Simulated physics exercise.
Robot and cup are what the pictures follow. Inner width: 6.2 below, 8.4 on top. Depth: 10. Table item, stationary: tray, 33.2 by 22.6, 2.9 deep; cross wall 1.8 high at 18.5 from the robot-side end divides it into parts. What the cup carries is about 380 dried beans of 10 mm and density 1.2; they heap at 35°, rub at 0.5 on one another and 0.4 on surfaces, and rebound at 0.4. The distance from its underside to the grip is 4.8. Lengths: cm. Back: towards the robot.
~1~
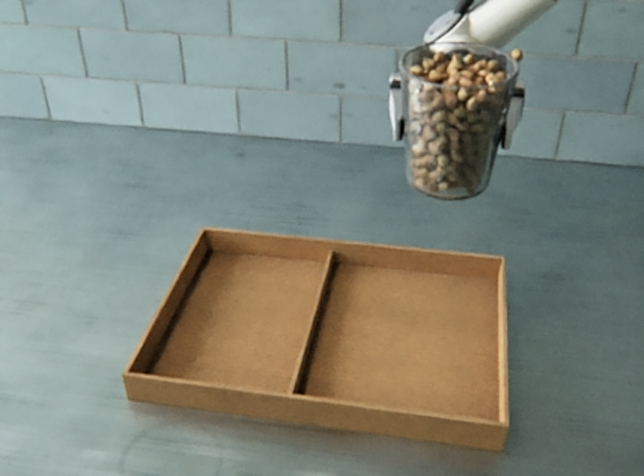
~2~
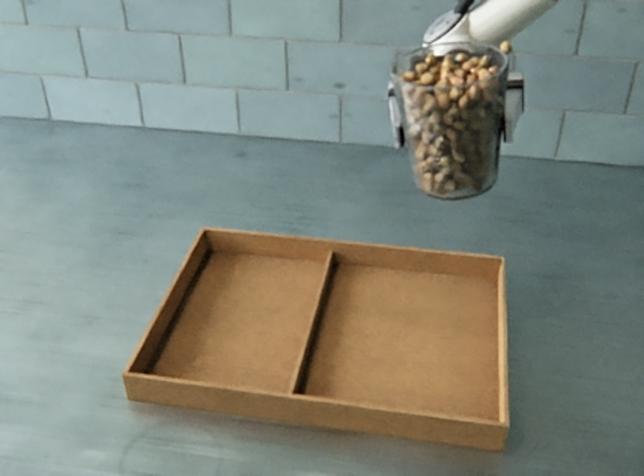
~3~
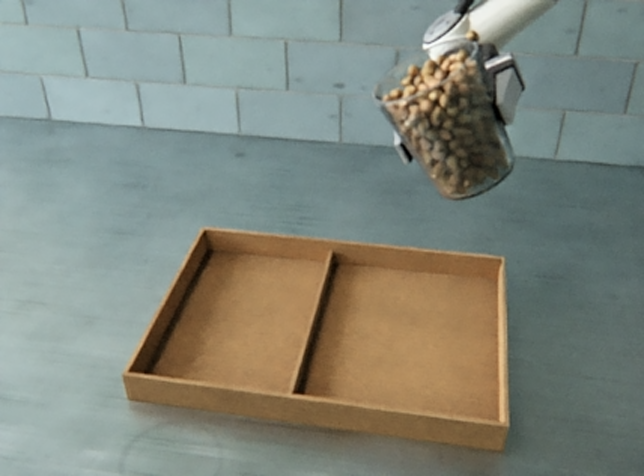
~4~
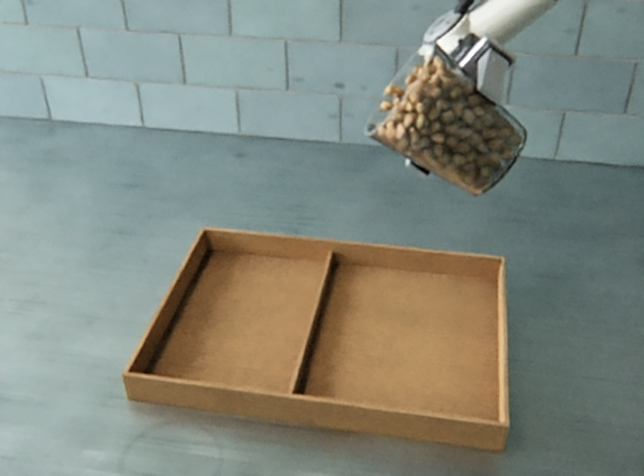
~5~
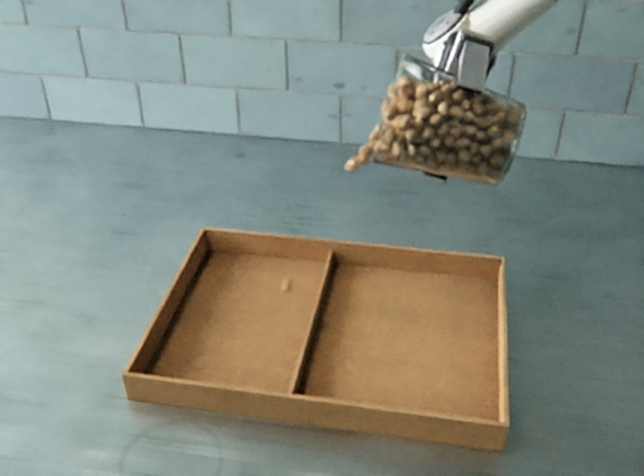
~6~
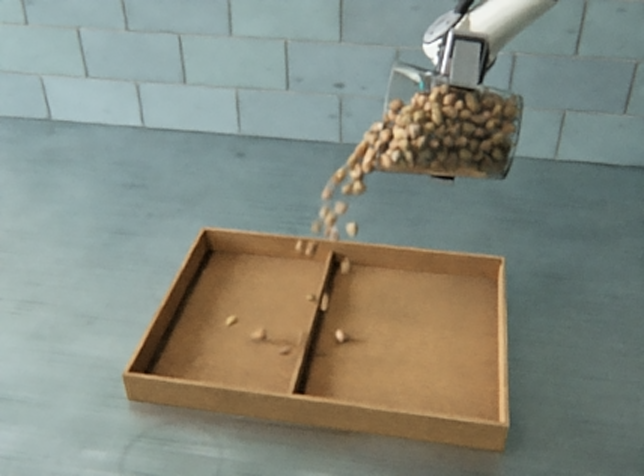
A white robotic arm at the upper right holds a clear cup full of small tan and brown nut-like pieces above a grey-blue tabletop, seen from a fixed, raised viewpoint with pale blue-green tiles behind. Below sits a shallow brown tray, split by a crosswise divider into left and right sections. The arm tilts the cup leftward until it lies nearly sideways, and pieces pour from its mouth, a few landing on both sides of the divider.
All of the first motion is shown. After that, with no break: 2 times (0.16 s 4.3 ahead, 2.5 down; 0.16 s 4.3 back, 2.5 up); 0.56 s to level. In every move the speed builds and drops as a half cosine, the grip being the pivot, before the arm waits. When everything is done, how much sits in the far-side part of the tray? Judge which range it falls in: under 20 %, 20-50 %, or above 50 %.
It falls in the 20-50 % range.
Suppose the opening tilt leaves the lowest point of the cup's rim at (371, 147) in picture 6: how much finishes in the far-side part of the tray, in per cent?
Estimate: About 15 per cent.
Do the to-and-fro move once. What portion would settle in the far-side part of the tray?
In that case it would be roughly 20 per cent.
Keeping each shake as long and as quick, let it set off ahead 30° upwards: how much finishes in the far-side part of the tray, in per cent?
It comes to near 55 percent.
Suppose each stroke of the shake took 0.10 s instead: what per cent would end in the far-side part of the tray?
That change gives some 55 percent.
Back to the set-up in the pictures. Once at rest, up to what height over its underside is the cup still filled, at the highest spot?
About 7.5 cm.
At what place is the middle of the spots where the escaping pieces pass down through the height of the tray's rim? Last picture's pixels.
Roughly at (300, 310).
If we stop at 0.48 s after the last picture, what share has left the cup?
Roughly 40 percent is out.
Then, 0.48 s later, tilted 84° forward, highest piece 23 above the table; 235 in the cup, 73 in the far-side part, 64 in the robot-side part, 5 in flight or on a rim.
Then, 0.96 s later, tilted 33° forward, highest piece 27 above the table; 165 in the cup, 118 in the far-side part, 93 in the robot-side part, 1 in flight or on a rim.
Then, 1.40 s later, level, highest piece 27 above the table; 165 in the cup, 119 in the far-side part, 93 in the robot-side part.
Then, 2.45 s later, level, highest piece 27 above the table; 165 in the cup, 119 in the far-side part, 93 in the robot-side part.
At rest, 165 in the cup, 119 in the far-side part, 93 in the robot-side part. That is 32 % in the far-side part of the tray.
